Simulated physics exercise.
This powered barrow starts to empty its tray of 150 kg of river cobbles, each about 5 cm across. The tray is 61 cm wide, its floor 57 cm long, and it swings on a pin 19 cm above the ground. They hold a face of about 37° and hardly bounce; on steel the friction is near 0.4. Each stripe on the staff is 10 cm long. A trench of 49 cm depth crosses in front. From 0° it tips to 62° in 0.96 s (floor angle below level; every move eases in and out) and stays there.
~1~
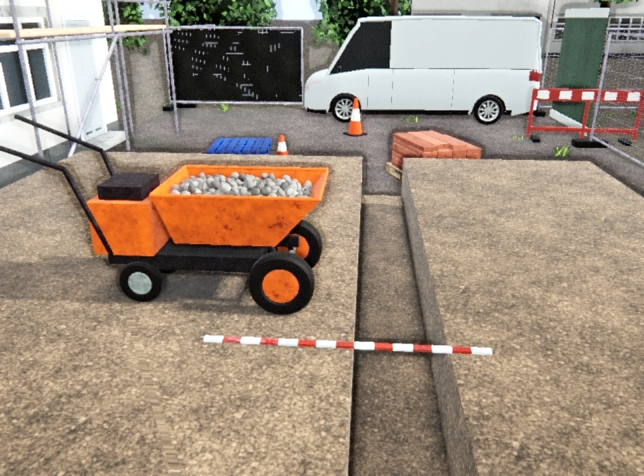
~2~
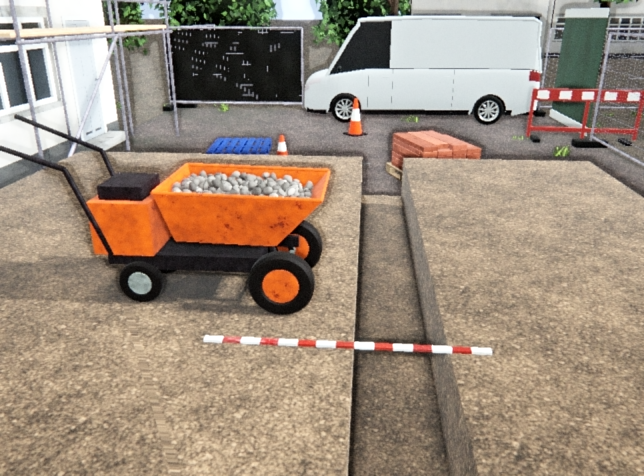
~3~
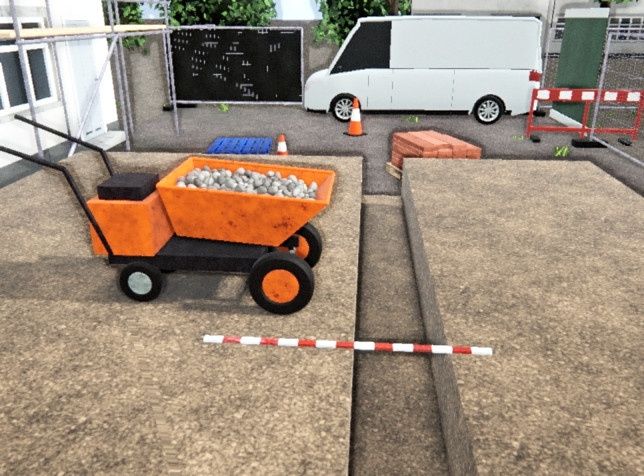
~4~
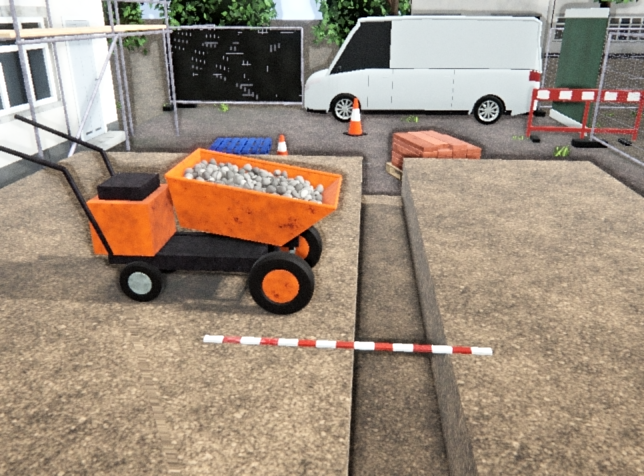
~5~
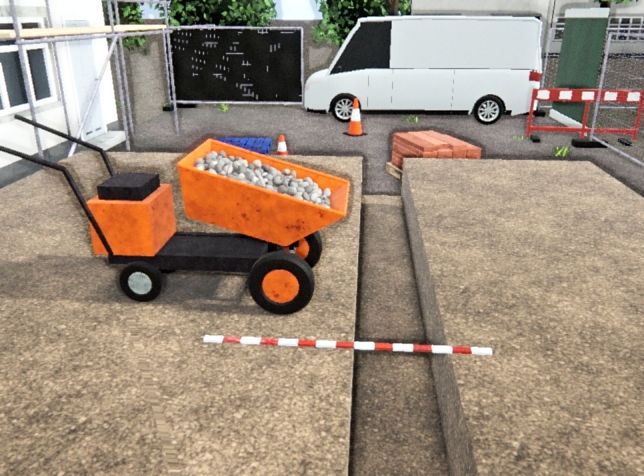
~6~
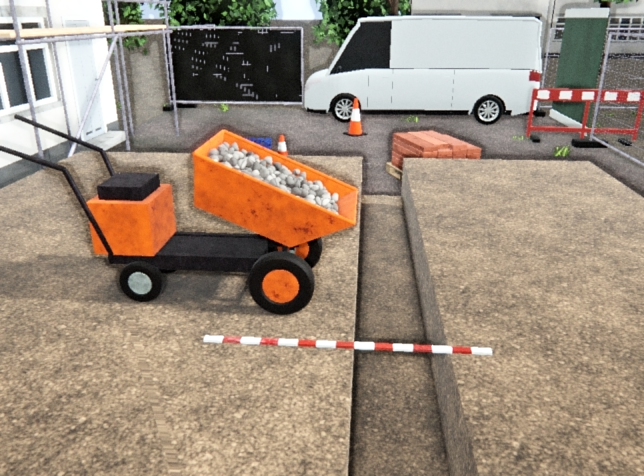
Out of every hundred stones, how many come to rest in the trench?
About 89 per cent.
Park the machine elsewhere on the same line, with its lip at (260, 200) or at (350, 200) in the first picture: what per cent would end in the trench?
About 80 and 55 per cent.
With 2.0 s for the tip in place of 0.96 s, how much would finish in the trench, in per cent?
Then about 95 per cent.
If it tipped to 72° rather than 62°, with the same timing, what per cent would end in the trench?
Then about 90 per cent.
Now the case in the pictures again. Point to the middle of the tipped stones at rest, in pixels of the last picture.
Around (404, 351).
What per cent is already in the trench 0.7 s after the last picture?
Some 20 per cent.
Then, 0.3 s after the last picture the floor is at 52°, 100 % in the tray; the foremost stones are at (370, 245).
Then, 0.7 s after the last picture the floor is at 62°, 78 % in the tray, 22 % in the trench; the foremost stones are at (432, 322).
Then, 1.0 s after the last picture the floor is at 62°, 39 % in the tray, 51 % in the trench, 10 % past the trench; the foremost stones are at (506, 293).
Then, 3.0 s after the last picture the floor is at 62°, 0 % in the tray, 89 % in the trench, 11 % past the trench; the foremost stones are at (557, 286).
